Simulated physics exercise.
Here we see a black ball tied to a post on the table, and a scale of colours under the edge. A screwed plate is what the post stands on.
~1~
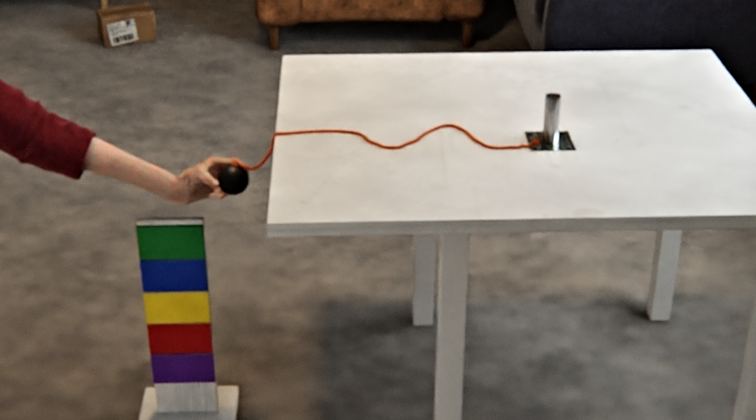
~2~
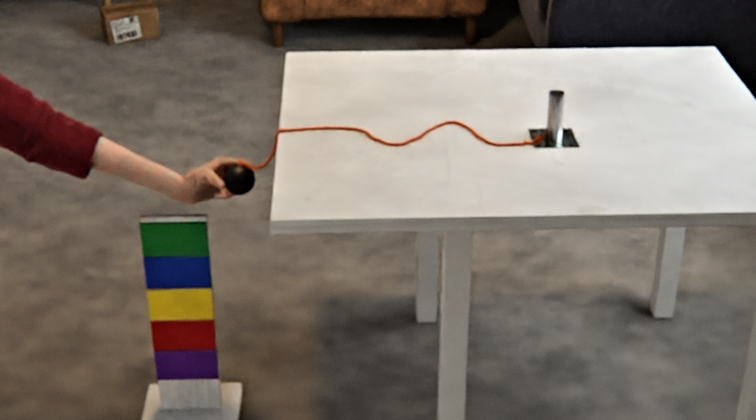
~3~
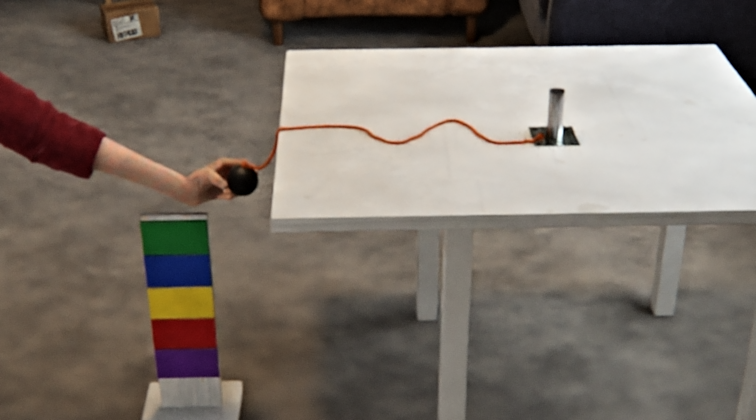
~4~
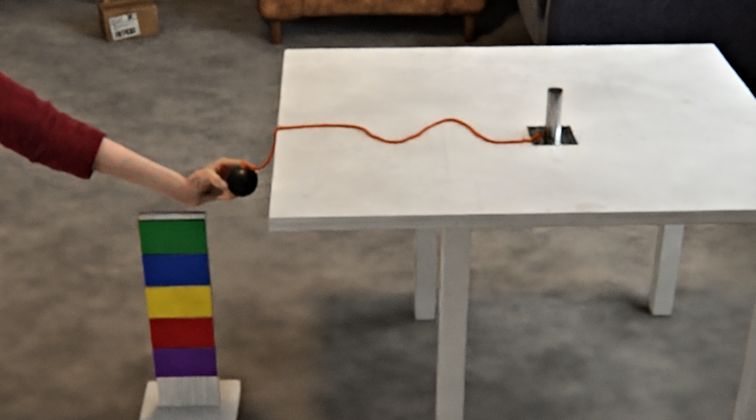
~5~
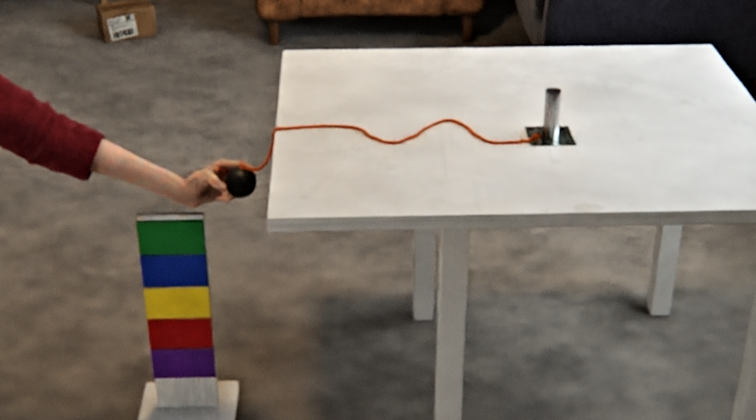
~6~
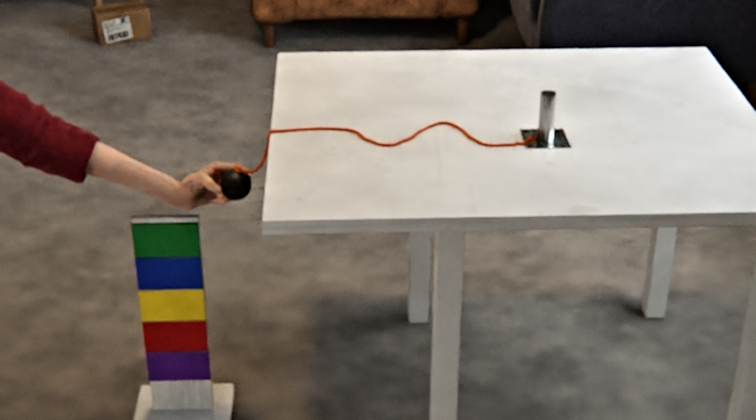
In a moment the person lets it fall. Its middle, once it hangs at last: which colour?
Colour: Blue.
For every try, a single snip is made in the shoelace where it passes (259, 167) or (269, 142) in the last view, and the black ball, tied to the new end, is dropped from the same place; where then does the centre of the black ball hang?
First try: Near (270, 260). Second try: Near (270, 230).
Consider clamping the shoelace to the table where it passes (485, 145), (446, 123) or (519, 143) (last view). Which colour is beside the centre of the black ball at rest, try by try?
In order: Blue; green; blue.
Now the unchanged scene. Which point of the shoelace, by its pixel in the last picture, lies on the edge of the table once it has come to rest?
Location: About (341, 129).
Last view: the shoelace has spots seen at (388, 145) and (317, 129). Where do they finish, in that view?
They finish at (328, 135) and (270, 164) respectively.
Soon after, ball near (246, 270); level with blue.
After that, ball near (300, 269); level with blue.
And then, ball near (270, 272); level with blue.
In the end, ball near (273, 273); level with blue. At blue.
